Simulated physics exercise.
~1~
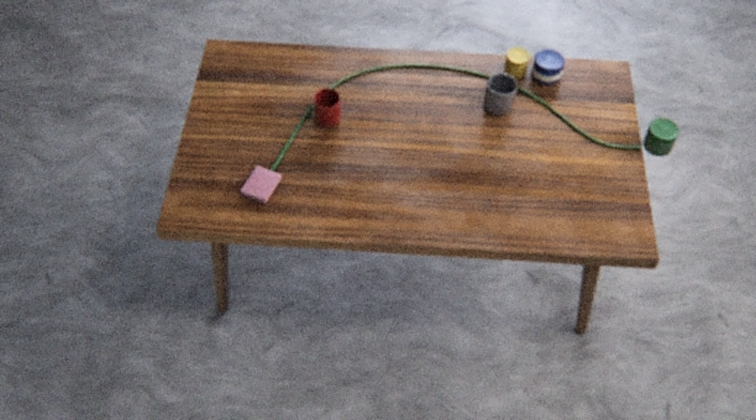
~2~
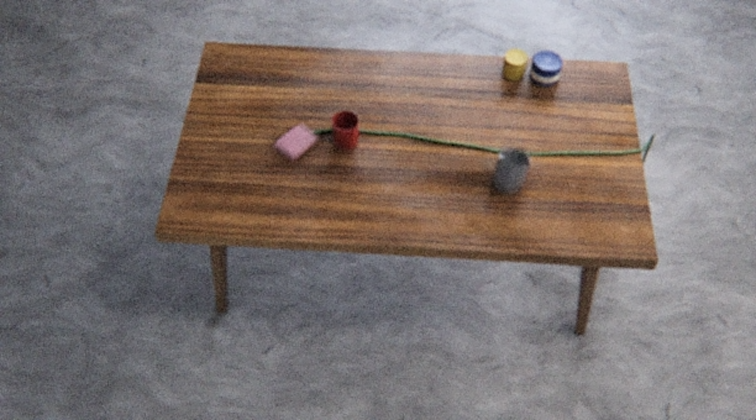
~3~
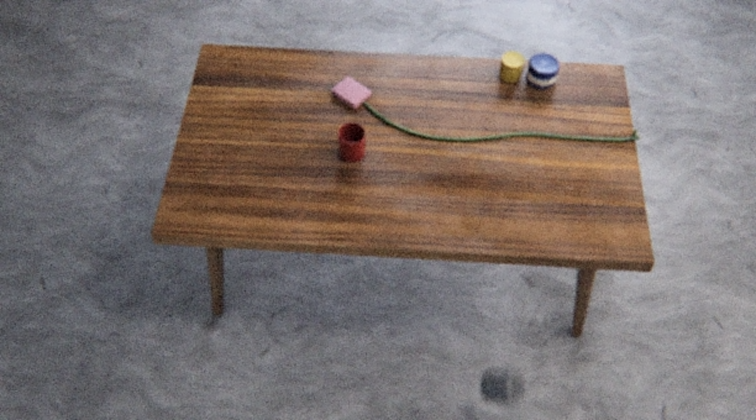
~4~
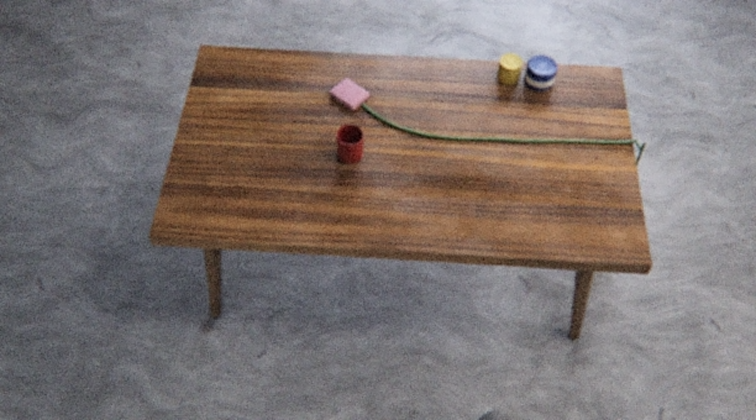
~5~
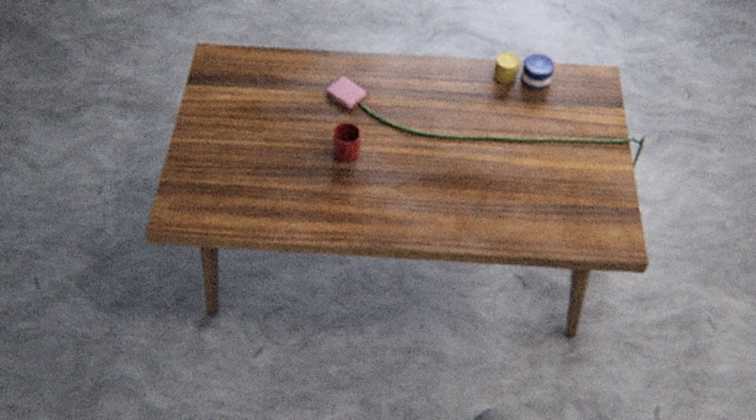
A wooden table stands on a mottled grey floor, seen from above by a slightly swaying camera. A green cable curves from a green cylinder at the right edge past a grey mug and a red cup to a flat pink object at the left, with a yellow tub and a blue canister at the back. The green cylinder drops from view as the cable pulls straighter, dragging the mug and cup forward and the pink object rightward. The mug goes over the front edge, while the pink object slides toward the back. Finally the cup and pink object rest on the table, the cable's end hanging over the right edge.
